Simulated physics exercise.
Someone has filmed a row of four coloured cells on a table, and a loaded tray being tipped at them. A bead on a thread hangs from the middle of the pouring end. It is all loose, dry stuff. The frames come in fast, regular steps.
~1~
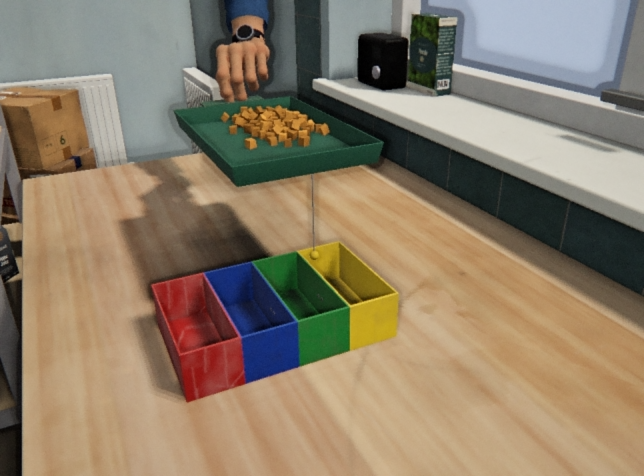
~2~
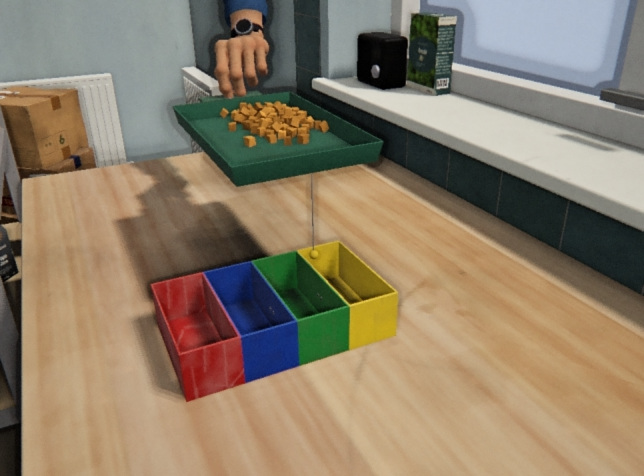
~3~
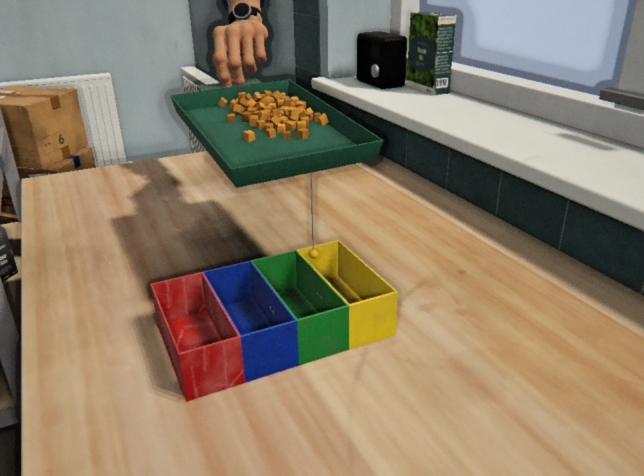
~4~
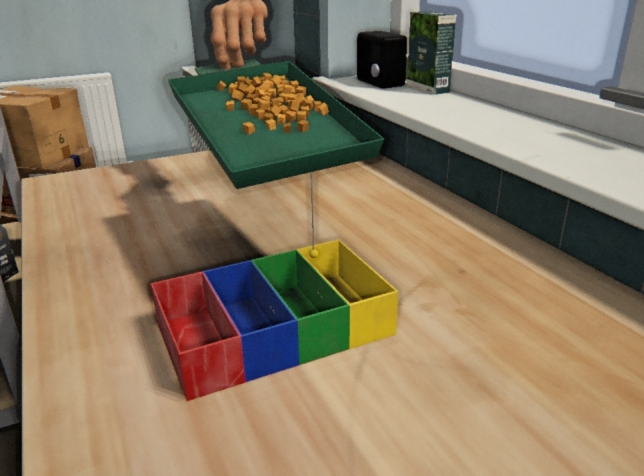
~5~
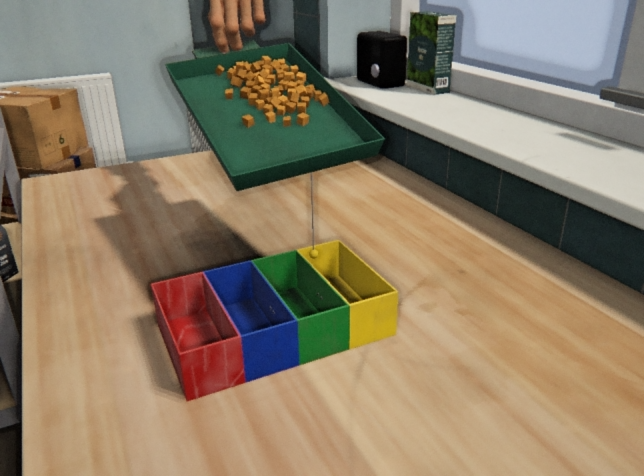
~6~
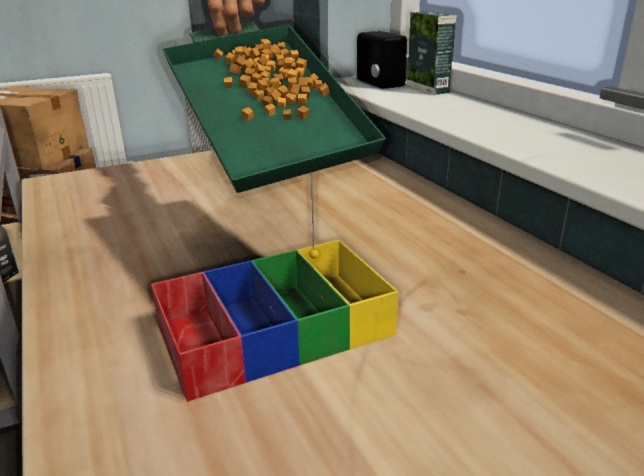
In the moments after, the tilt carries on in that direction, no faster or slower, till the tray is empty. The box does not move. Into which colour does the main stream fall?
The blue one ends fullest.
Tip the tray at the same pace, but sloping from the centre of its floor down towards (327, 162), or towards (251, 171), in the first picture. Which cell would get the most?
At the first place that yellow cell, at the second that blue cell.
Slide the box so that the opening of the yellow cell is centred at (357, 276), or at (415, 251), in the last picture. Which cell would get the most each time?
One: The blue one. Two: The red cell.
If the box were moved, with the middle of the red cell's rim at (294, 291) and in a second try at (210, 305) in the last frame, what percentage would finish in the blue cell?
The first gives 10 %, the second 60 %.
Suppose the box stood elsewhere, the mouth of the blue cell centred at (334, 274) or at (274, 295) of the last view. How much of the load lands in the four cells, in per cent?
About 50 and 90 per cent.
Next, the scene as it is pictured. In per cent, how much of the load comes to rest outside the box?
Some 10 per cent.
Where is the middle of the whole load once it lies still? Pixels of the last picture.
At about (277, 343).
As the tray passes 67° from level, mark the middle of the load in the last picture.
Near (271, 164).
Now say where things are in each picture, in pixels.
Corners of the pouring end near (235, 165) and (378, 142), level; middle of the load near (268, 126), croutons; bead on its thread near (314, 255); red cell near (213, 365); blue cell near (271, 348); green cell near (324, 332); yellow cell near (374, 317), in the first picture.
Corners of the pouring end near (235, 165) and (377, 141), level; middle of the load near (267, 122), in the second picture.
Corners of the pouring end near (235, 166) and (377, 140), tipped barely, lowest at the left corner; middle of the load near (267, 114), in the third picture.
Corners of the pouring end near (235, 169) and (378, 138), tipped a little, lowest at the left corner; middle of the load near (266, 101), in the fourth picture.
Corners of the pouring end near (235, 172) and (379, 137), tipped clearly, lowest at the left corner; middle of the load near (266, 89), in the fifth picture.
Corners of the pouring end near (236, 176) and (380, 137), tipped clearly, lowest at the left corner; middle of the load near (265, 77); red cell near (213, 364); blue cell near (271, 347); green cell near (324, 331); yellow cell near (374, 316), in the sixth picture.
Shortly afterwards, tray tipped steeply; all but a few on the tray; a little falling or outside the box.
Next, tray tipped past a quarter turn; near half on the tray; near a third in the blue cell; a little in the green cell; only a few in the red cell; only a few in the yellow cell; a little falling or outside the box.
Some moments later, tray tipped past a quarter turn; near half in the blue cell; near a quarter in the green cell; a little in the yellow cell; only a few in the red cell; a little falling or outside the box.
In the end, tray tipped past a quarter turn; near half in the blue cell; near a quarter in the green cell; a little in the yellow cell; only a few in the red cell; a little outside the box.
